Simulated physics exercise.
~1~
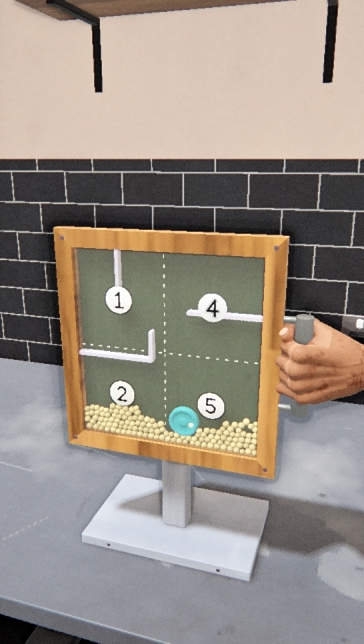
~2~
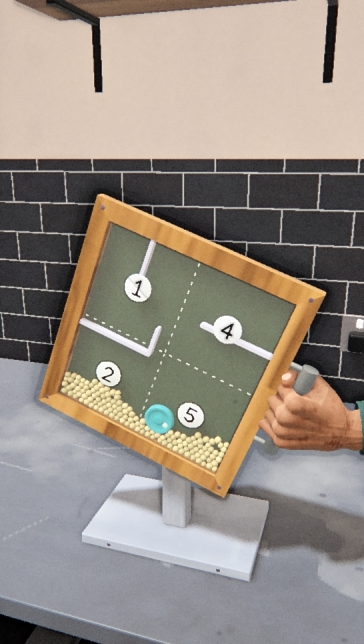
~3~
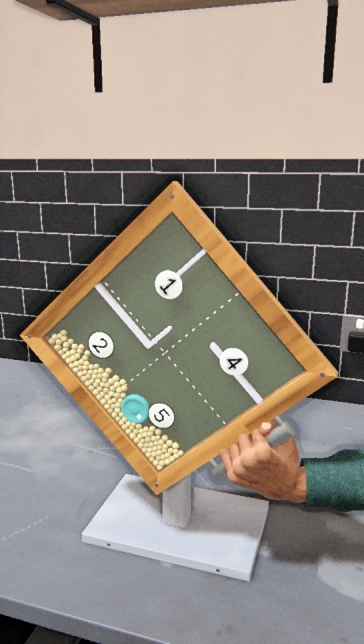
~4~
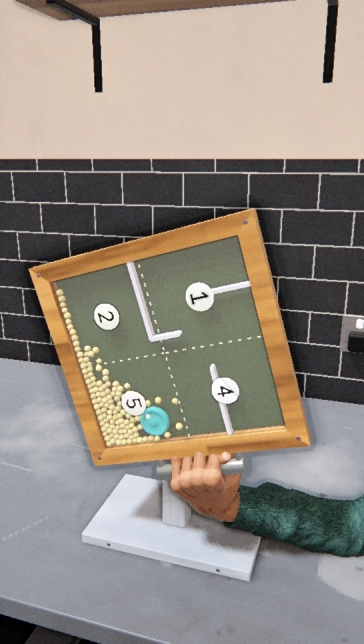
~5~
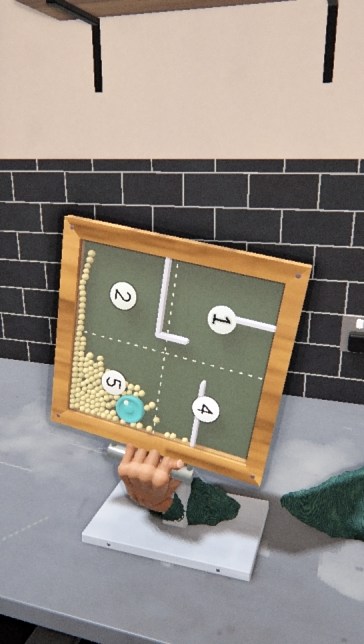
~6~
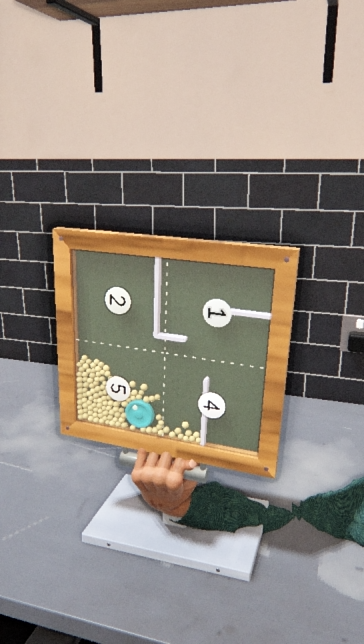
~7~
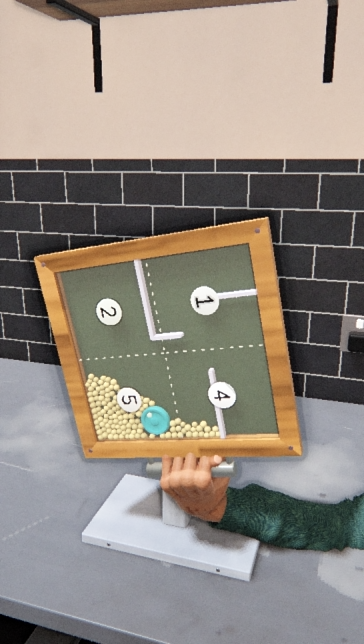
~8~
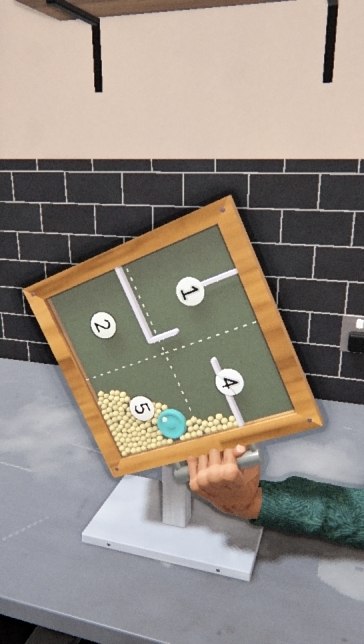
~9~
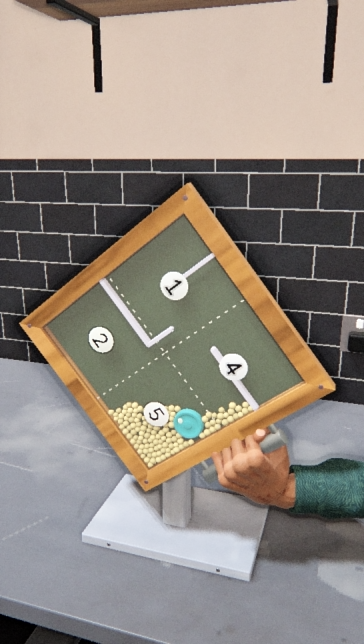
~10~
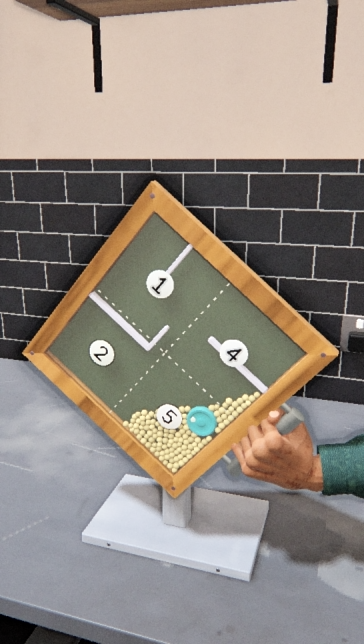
Pale beans and a turquoise disc sliding inside a wooden-framed box as a hand turns it clockwise, then partway back, settling low.
